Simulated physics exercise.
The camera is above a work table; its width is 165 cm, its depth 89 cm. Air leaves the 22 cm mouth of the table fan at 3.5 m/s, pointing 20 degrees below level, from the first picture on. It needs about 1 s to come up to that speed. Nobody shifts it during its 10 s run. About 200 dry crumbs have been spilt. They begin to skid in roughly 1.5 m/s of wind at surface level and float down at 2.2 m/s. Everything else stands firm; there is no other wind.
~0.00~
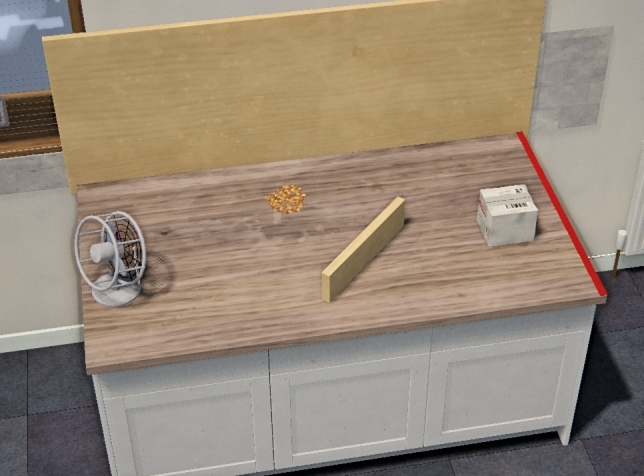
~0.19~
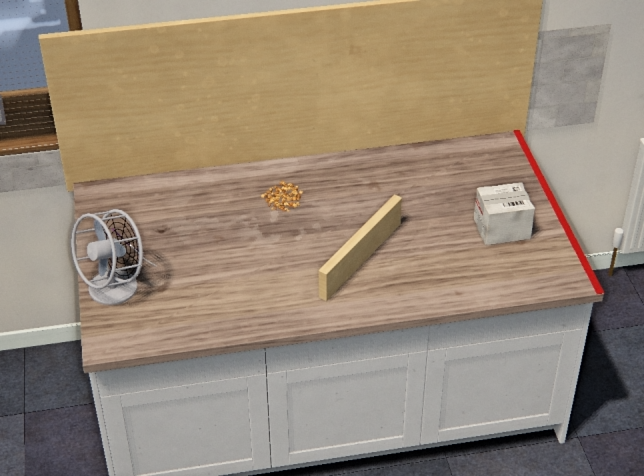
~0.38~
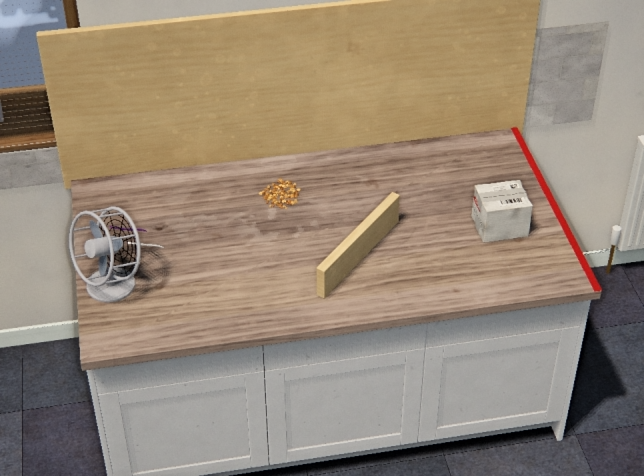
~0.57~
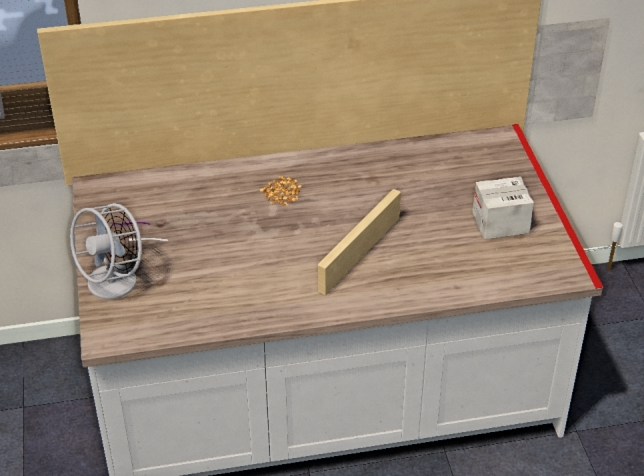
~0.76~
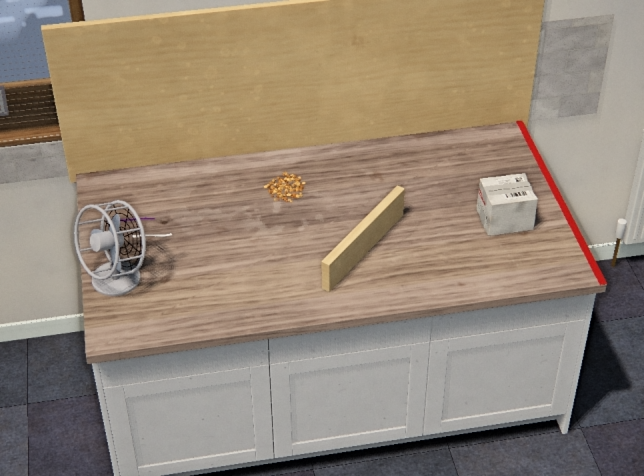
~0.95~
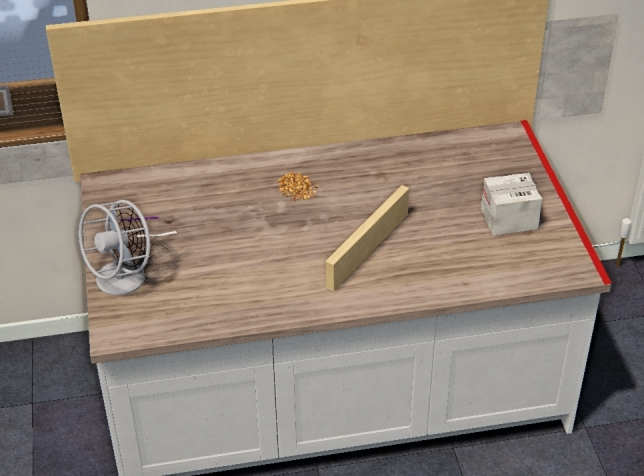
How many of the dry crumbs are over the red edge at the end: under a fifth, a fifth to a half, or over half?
Of the dry crumbs, more than half end over the red edge.
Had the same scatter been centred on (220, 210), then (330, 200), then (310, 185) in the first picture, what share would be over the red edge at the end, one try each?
In turn about 100 %, 100 %, 100 %.
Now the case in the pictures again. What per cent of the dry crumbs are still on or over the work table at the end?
Near 0 %.
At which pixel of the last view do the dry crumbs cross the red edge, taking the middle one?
Around (534, 134).
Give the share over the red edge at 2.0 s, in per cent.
Near 100 %.
After 2.0 s, 100 % are over the red edge; 100 % have settled or left.
After 3.2 s, 100 % are over the red edge; 100 % have settled or left.
After 5.5 s, 100 % are over the red edge; 100 % have settled or left.
After 10.0 s, at the end, 100 % are over the red edge.
